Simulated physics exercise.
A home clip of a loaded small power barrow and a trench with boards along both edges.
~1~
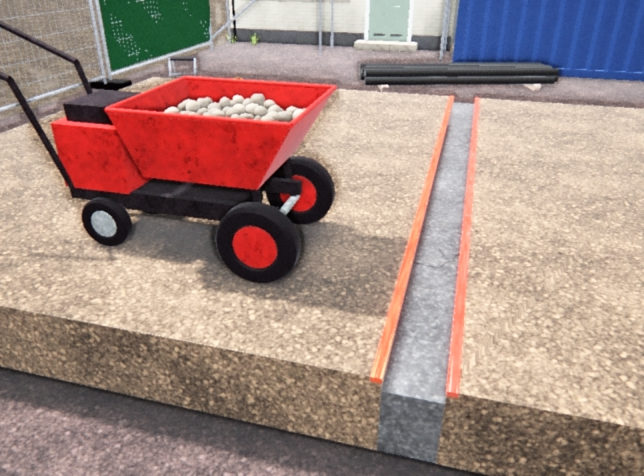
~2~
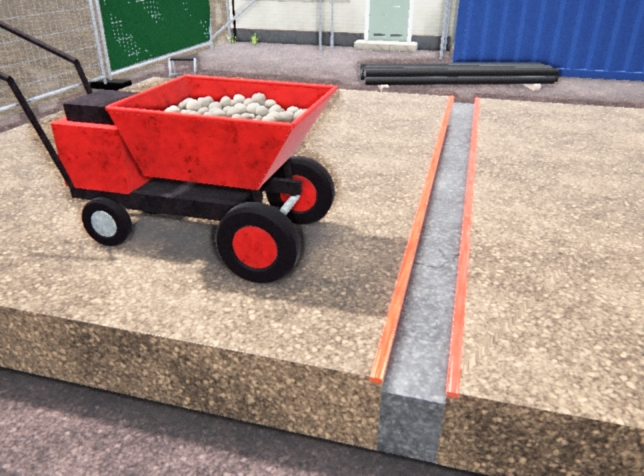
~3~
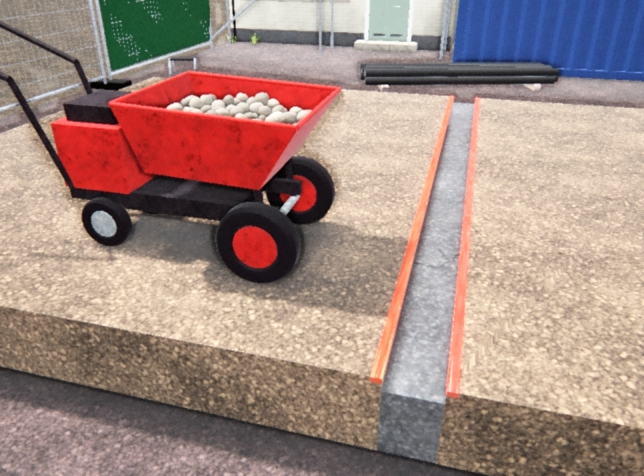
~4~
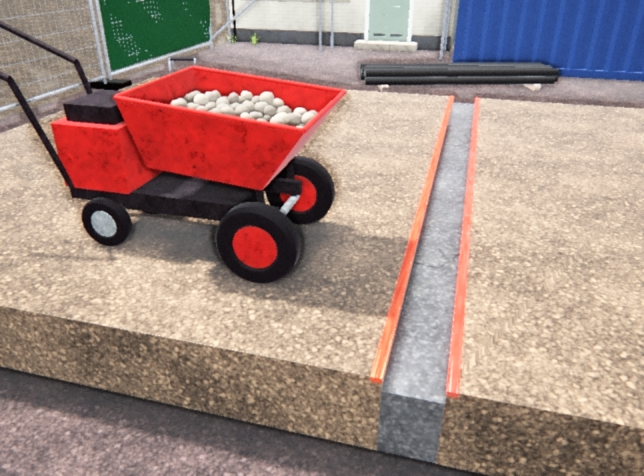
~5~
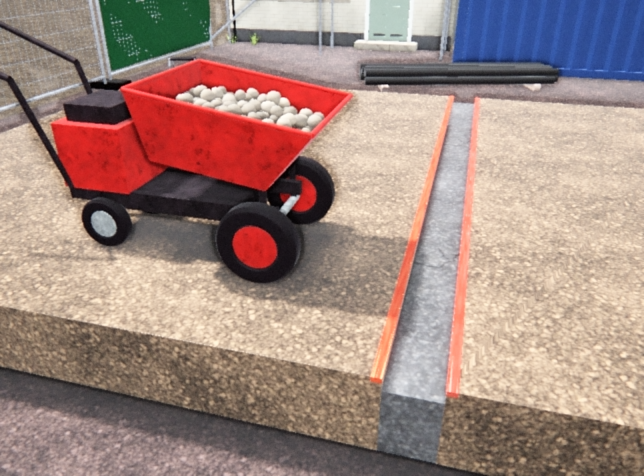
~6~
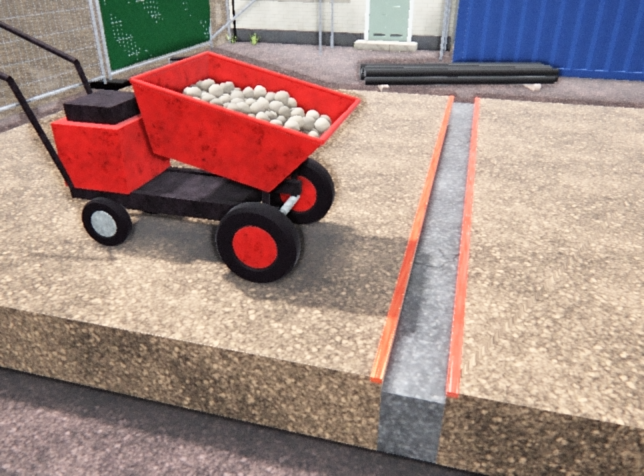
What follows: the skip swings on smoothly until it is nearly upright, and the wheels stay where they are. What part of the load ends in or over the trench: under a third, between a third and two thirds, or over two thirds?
The trench takes between a third and two thirds.
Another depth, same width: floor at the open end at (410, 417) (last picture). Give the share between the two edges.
It comes to 70 per cent or so.
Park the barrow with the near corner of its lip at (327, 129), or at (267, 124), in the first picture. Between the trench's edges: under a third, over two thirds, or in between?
One: In the middle band. Two: One to two thirds.
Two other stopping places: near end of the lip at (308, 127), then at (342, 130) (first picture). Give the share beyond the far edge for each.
About 30 and 50 per cent.
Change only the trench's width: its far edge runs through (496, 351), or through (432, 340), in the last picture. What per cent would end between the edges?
Roughly 70 per cent, and 30 per cent.
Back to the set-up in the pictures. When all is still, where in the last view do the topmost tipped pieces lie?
At about (420, 244).
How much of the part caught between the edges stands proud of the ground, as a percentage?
It comes to 65 per cent or so.
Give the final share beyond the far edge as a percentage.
About 20 per cent.
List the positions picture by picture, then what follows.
The first frame shows lip of the skip at (291, 126), level; top of the load at (236, 122), river pebbles; first edge of the trench at (388, 333); far edge at (457, 344), the trench under half as wide as the skip, and shallow for its width.
The second frame shows lip of the skip at (292, 126), level; top of the load at (237, 122).
The third frame shows lip of the skip at (297, 128), tipped barely; top of the load at (219, 113).
The fourth frame shows lip of the skip at (303, 131), tipped barely; top of the load at (223, 106).
The fifth frame shows lip of the skip at (312, 136), tipped a little; top of the load at (216, 107).
The sixth frame shows lip of the skip at (322, 142), tipped a little; top of the load at (216, 108); first edge of the trench at (388, 333); far edge at (457, 344).
Soon, skip tipped well over; all in the skip.
A while on, skip tipped steeply; nearly all in the skip; a stray few short of the trench; a small part in or heaped over the trench; a stray few falling.
Towards the end, skip tipped right over; about a third in the skip; a small part short of the trench; about a third in or heaped over the trench; about a quarter beyond it; a stray few falling.
Finally, skip tipped right over; a small part in the skip; about a quarter short of the trench; about half in or heaped over the trench; about a quarter beyond it.
